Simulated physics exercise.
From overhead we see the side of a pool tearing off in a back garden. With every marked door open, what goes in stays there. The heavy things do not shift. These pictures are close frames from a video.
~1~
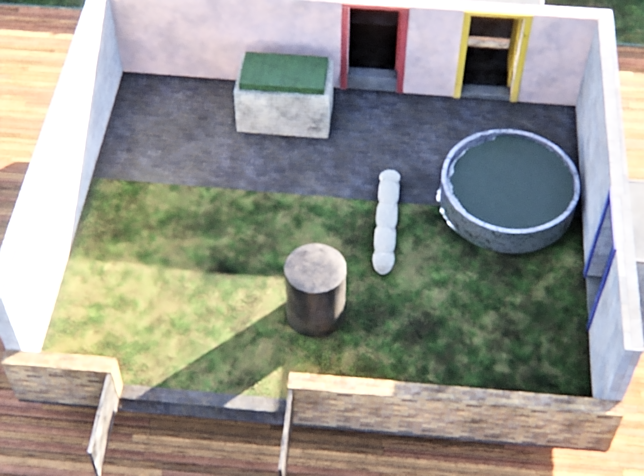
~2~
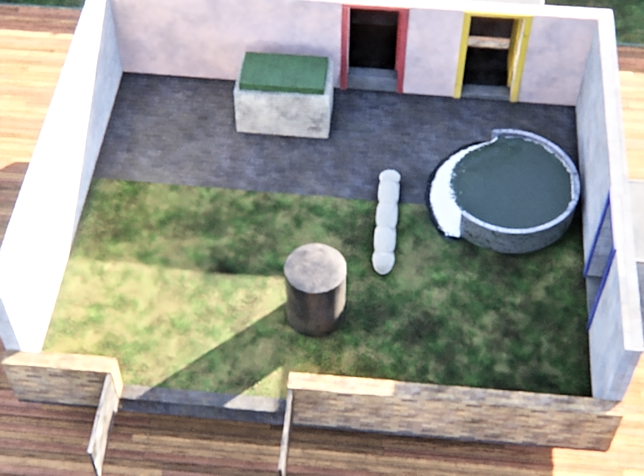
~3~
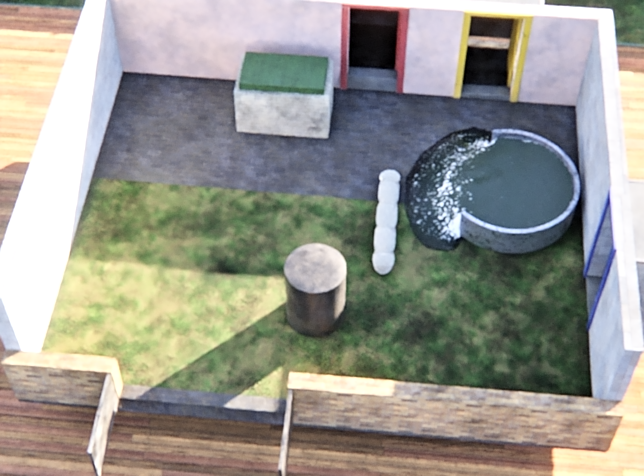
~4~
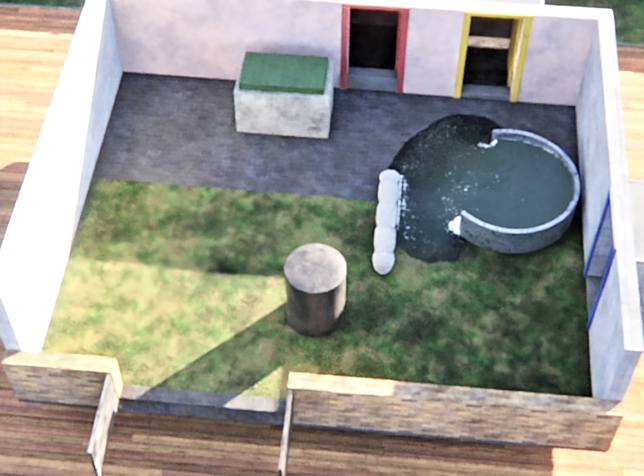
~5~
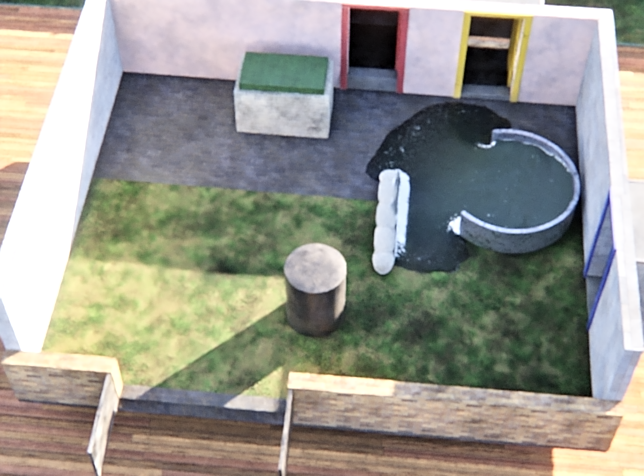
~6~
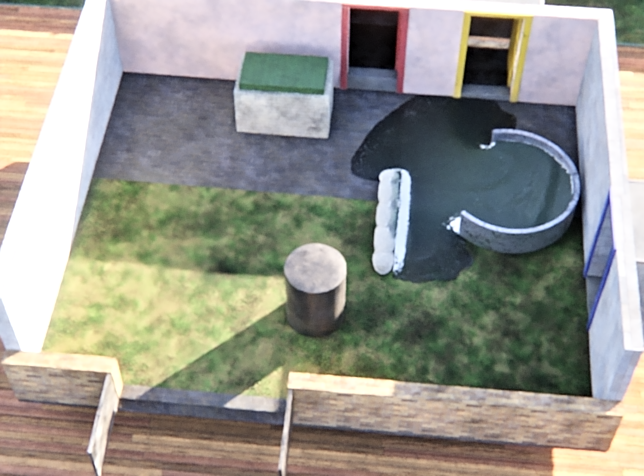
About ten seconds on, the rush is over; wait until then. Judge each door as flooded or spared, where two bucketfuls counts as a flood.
The blue door is spared, the red door is spared, the yellow door is spared.
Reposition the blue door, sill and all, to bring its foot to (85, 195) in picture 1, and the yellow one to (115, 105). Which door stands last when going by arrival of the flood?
My answer is the door marked blue.
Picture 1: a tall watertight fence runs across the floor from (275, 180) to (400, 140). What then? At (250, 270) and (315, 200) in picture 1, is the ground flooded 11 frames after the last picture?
The first point ends up spared and the second ends up swamped.
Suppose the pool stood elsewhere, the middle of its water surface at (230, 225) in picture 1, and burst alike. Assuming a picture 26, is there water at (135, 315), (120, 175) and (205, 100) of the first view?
I'd call them watered, watered and watered, in the order asked.
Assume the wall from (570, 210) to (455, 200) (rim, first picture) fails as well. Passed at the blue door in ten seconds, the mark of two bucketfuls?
In brief, the blue door exceeds the mark.
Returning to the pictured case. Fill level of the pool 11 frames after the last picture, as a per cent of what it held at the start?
36 per cent or thereabouts.
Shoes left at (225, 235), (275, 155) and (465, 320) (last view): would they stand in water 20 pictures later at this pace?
First spot not wet, second inundated, third inundated.
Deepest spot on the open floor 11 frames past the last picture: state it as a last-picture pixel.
It should be roughly at (359, 89).
A moment on, water covers 15 % of the floor; the blue door not reached, the red door wet at the sill, nothing in, the yellow door wet at the sill, nothing in.
Next, water covers 25 % of the floor; the blue door not reached, the red door wet at the sill, nothing in, the yellow door wet at the sill, nothing in.
Then, water covers 45 % of the floor; the blue door not reached, the red door wet at the sill, nothing in, the yellow door wet at the sill, nothing in.
Later, water covers 70 % of the floor; the blue door wet at the sill, nothing in, the red door wet at the sill, nothing in, the yellow door under two buckets in.
In the end, water covers 80 % of the floor; the blue door wet at the sill, nothing in, the red door wet at the sill, nothing in, the yellow door under two buckets in.
